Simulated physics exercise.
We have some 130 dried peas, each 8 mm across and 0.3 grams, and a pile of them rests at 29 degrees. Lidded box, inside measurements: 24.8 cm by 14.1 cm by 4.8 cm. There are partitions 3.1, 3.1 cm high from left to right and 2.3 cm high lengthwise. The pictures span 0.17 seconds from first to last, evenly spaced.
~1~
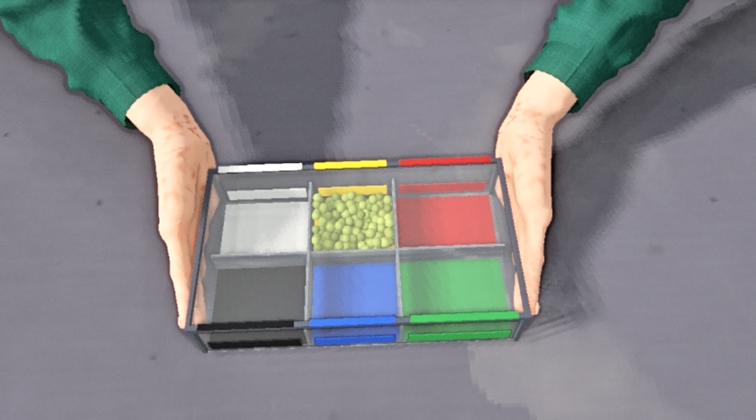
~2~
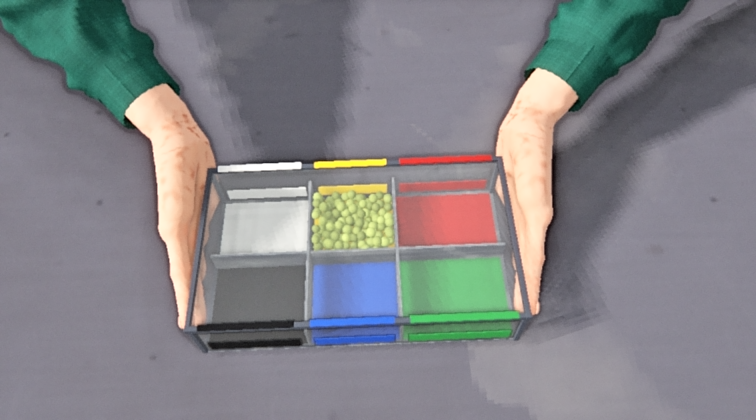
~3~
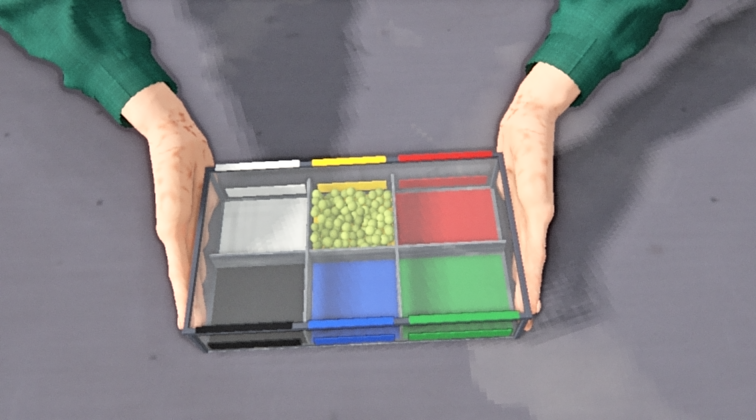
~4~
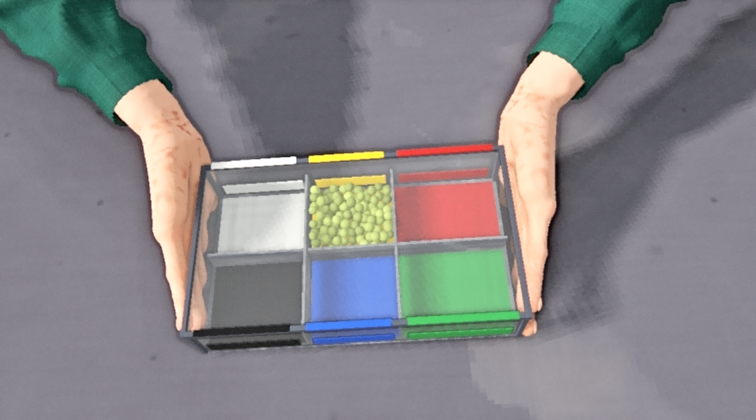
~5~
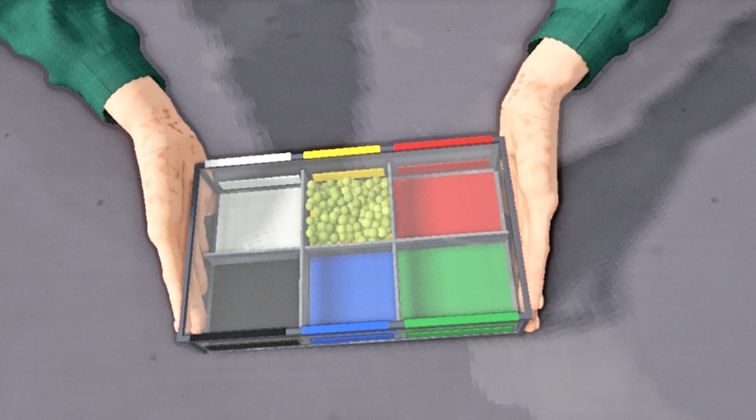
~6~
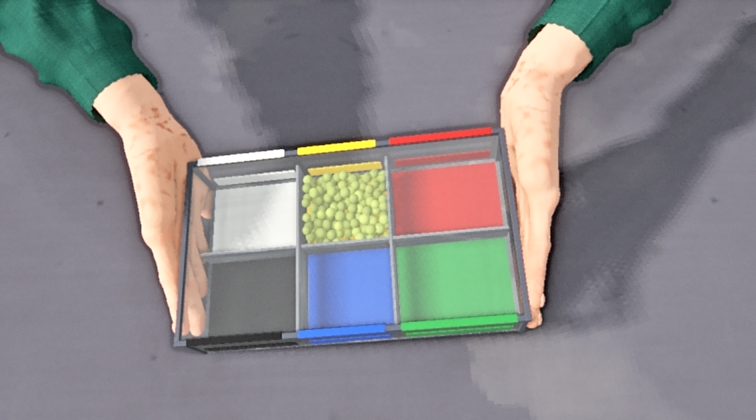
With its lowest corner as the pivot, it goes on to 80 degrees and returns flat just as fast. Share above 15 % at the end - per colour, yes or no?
Red no, blue yes, green no, yellow yes, white no, black yes.
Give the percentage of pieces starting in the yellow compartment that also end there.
Around 30 percent stays put.
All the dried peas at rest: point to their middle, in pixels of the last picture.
(317, 315).
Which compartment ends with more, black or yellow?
More settles in the black compartment.
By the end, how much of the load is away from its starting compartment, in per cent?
About 70 percent of it.
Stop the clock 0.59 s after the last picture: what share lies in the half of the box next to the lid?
Around 40 %.
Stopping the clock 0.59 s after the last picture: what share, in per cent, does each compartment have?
It splits as red 0, blue 15, green 0, yellow 75, white 0 and black 10 percent.
Then, 0.59 s after the last picture, tilt 80 degrees; blue 15 %, yellow 75 %, black 10 %.
Then, 0.98 s after the last picture, tilt 35 degrees; blue 30 %, yellow 30 %, black 40 %.
Then, 1.46 s after the last picture, tilt 0 degrees; blue 30 %, yellow 30 %, black 40 %.
In the end, red 0 %, blue 30 %, green 0 %, yellow 30 %, white 0 %, black 40 %.
